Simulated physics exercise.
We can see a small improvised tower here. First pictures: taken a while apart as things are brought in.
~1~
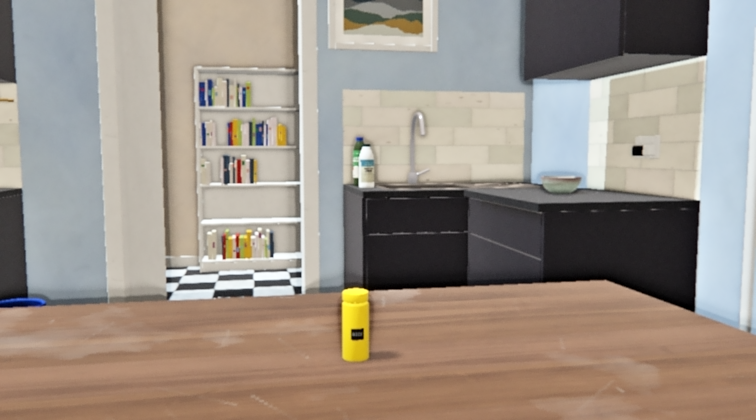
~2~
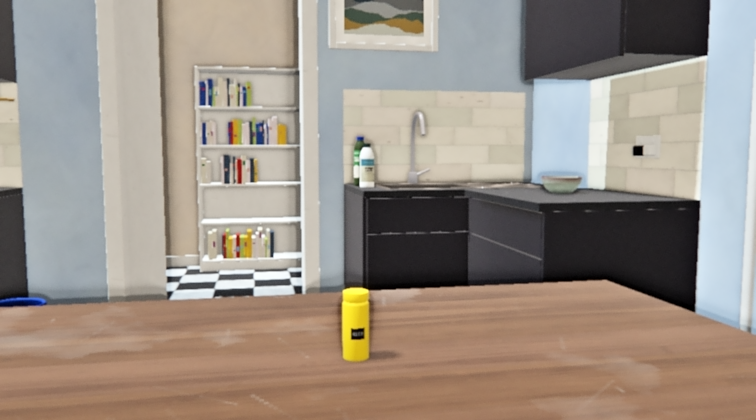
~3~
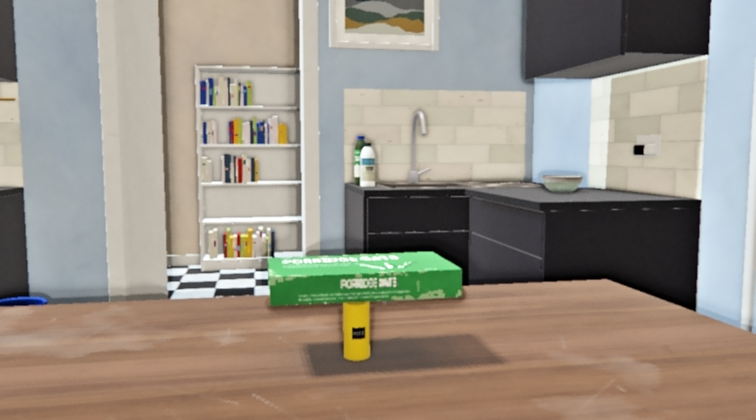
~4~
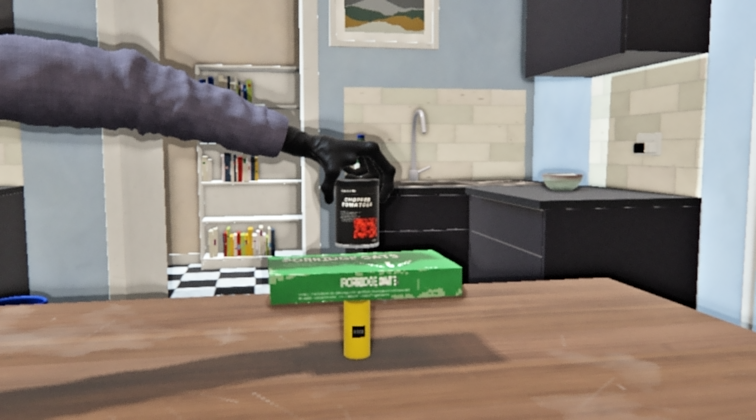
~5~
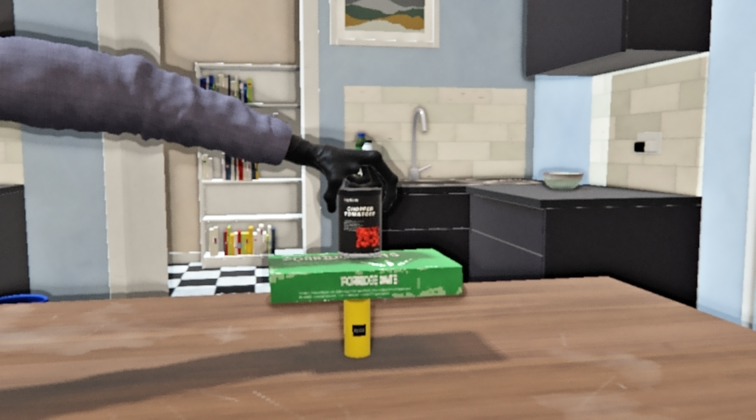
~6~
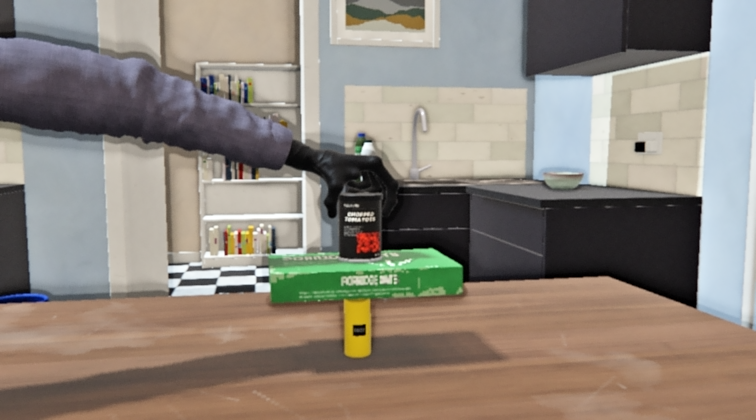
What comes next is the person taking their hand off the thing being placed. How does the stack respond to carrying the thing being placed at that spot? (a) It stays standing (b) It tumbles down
It stays standing.
Then, 0.70 s past the last view, nothing moves.
Then, 1.70 s past the last view, black tin resting near (360, 227).
Finally, all 3 still in place. Final places as the last picture's camera would see them, black tin near (360, 227). The stack holds.
